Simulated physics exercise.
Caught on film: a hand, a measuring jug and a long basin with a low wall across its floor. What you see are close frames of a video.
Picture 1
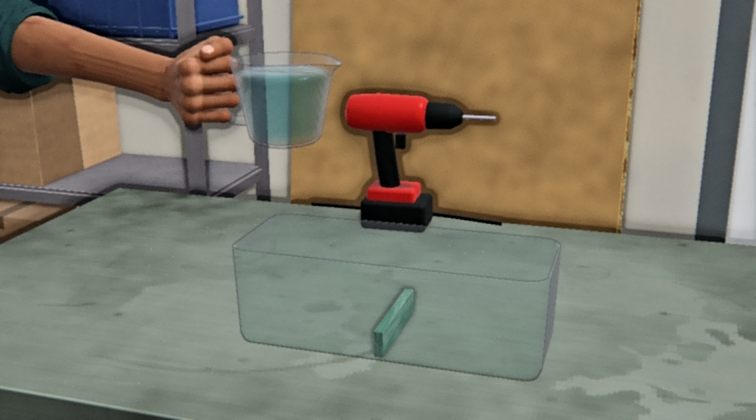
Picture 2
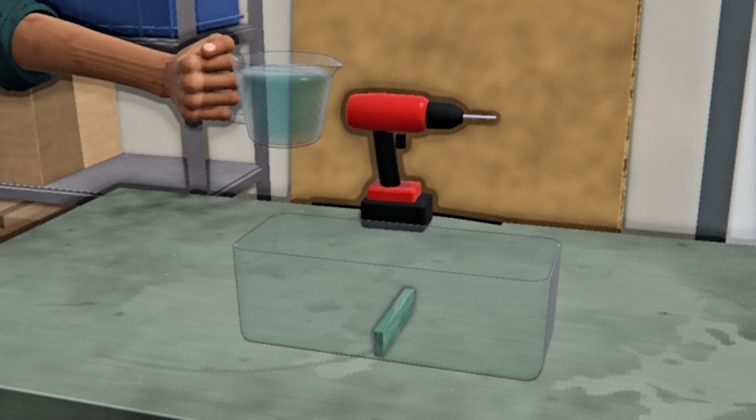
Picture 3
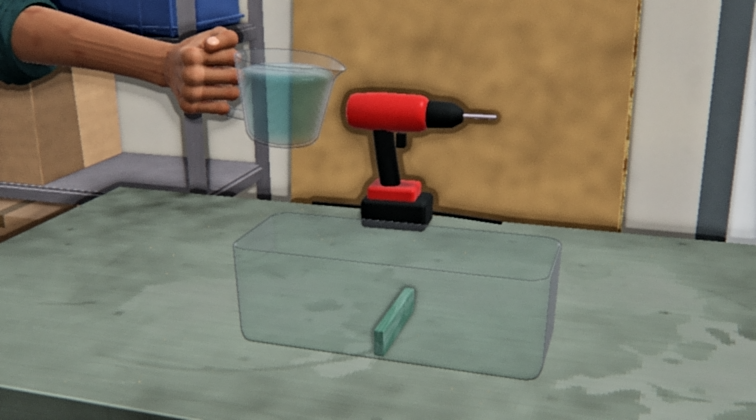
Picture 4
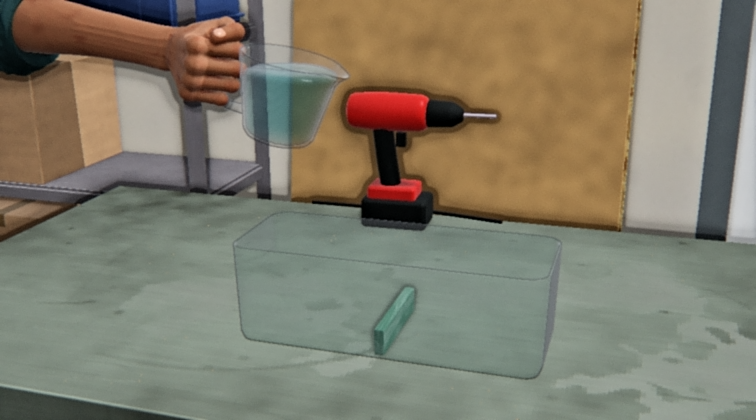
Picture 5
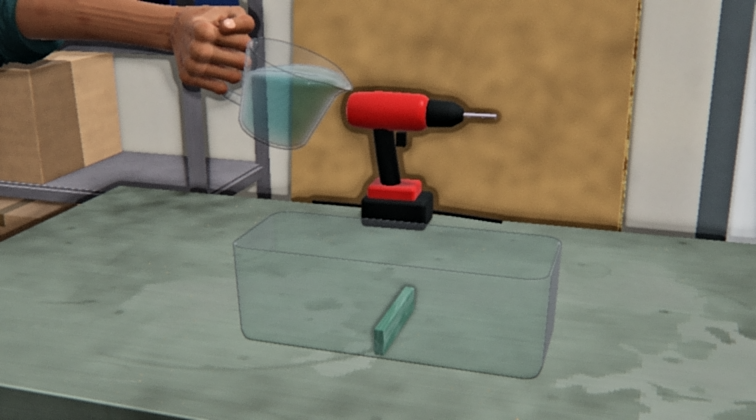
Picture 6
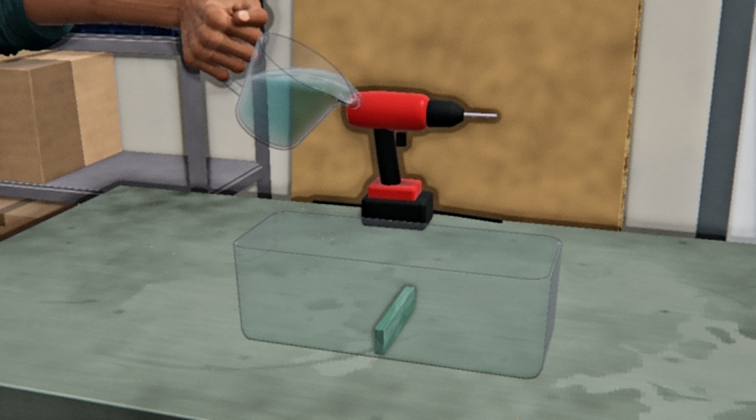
A hand reaching in from the upper left, in a dark green sleeve, holds a clear measuring jug of pale blue liquid above a grey-green workbench, seen from slightly above by a still camera. Below sits a long transparent basin with a low teal wall across its floor, and behind it a red and black drill stands before a tan board. The hand tilts the jug steadily rightward, and the liquid reaches its lip.
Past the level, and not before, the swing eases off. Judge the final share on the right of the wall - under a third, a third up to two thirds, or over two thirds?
It is a third up to two thirds.
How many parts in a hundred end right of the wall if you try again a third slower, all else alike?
Roughly 60 per cent ends up there.
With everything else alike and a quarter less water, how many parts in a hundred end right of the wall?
About 25 percent.
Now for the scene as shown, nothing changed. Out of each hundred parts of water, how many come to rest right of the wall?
Near 45 in a hundred.
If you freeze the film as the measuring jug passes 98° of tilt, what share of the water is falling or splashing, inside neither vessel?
Estimate: 35 per cent, roughly.
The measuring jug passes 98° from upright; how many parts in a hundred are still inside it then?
I'd reckon near 30 percent is still held at that tilt.
A moment on, the tilt is 98° and 30 per cent is still to pour, 7 is left of the wall and 28 right of it.
Next, the tilt is 118° and 1 per cent is still to pour, 51 is left of the wall and 44 right of it.
Then the tilt is 118° and 0 per cent is still to pour, 51 is left of the wall and 46 right of it.
Later the tilt is 118° and 0 per cent is still to pour, 51 is left of the wall and 47 right of it.
At rest 51 per cent lies left of the wall, 47 right of it and 3 outside.
